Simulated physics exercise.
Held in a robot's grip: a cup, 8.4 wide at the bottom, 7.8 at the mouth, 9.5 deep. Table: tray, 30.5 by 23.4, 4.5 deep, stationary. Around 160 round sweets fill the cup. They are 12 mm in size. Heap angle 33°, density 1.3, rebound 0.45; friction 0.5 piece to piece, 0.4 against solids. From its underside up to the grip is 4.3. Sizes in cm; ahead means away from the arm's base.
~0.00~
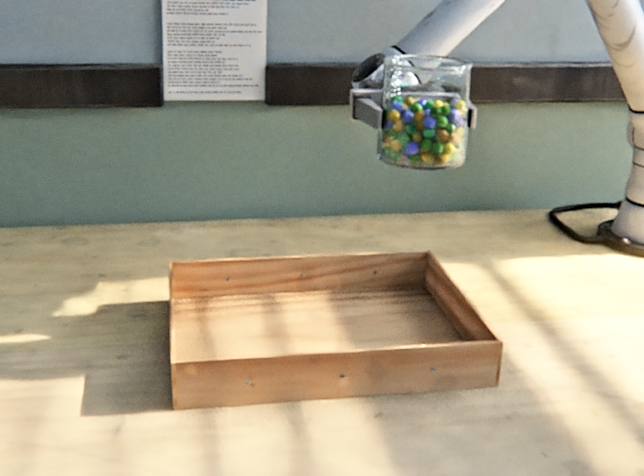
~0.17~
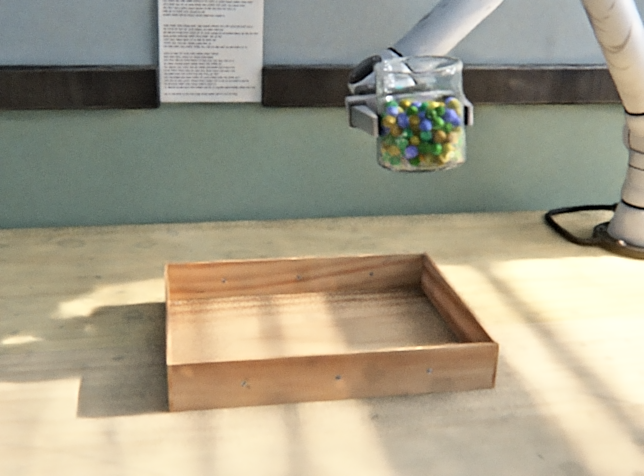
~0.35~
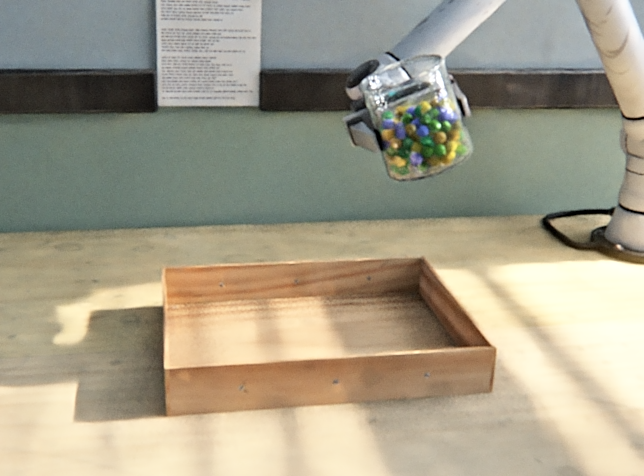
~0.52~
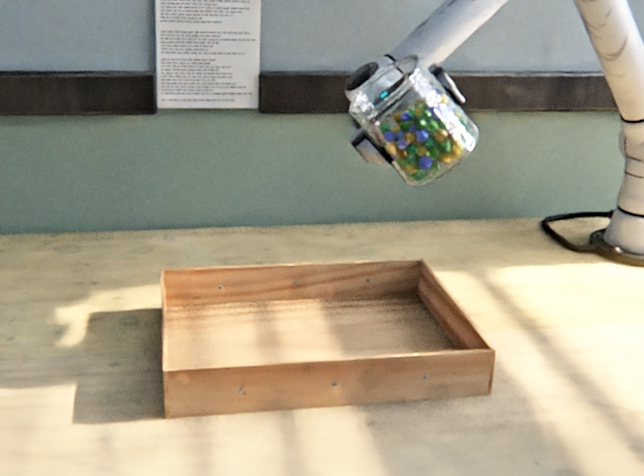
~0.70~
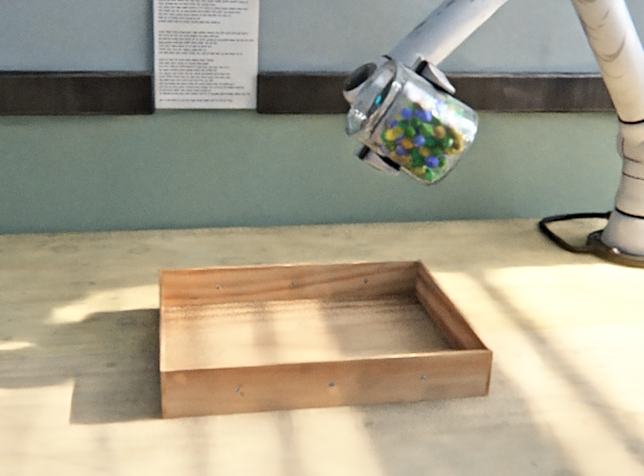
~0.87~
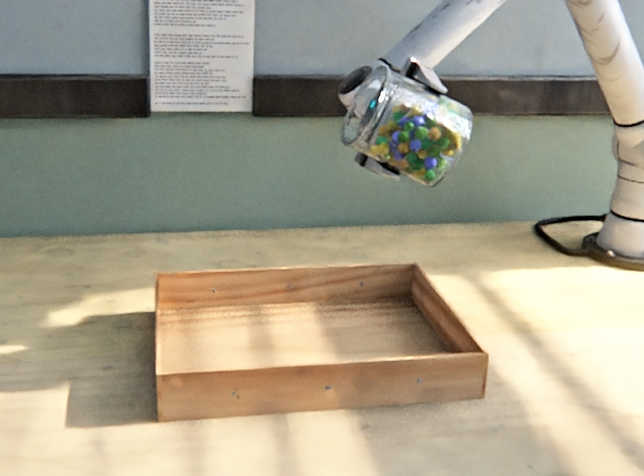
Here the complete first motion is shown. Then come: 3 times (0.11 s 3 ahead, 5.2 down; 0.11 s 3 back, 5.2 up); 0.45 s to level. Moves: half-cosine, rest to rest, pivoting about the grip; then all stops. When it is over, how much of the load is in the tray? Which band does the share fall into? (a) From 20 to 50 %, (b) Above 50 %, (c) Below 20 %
Answer: C.
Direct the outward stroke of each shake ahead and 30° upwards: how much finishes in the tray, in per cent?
It comes to around 80 percent.
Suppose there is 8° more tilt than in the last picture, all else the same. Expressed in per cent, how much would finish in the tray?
In that case roughly 15 per cent.
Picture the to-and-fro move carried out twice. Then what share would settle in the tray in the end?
I'd expect something close to 5 per cent.
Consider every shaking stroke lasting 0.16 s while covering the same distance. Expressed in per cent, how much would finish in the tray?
Around 0 percent.
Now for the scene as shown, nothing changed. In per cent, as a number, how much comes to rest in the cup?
About 90 %.
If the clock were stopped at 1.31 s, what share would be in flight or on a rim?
About 2 %.
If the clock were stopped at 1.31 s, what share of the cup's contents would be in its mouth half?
Roughly 30 %.
After 1.31 s, tilted 64° forward, highest piece 26 above the table; 156 in the cup, 3 in the tray, 3 in flight or on a rim.
After 1.76 s, tilted 31° forward, highest piece 26 above the table; 148 in the cup, 10 in the tray, 3 on the table or floor, 1 in flight or on a rim.
After 2.18 s, level, highest piece 27 above the table; 148 in the cup, 11 in the tray, 3 on the table or floor.
After 3.23 s, level, highest piece 27 above the table; 148 in the cup, 11 in the tray, 3 on the table or floor.
At rest, 148 in the cup, 11 in the tray, 3 on the table or floor. That is 7 % in the tray.
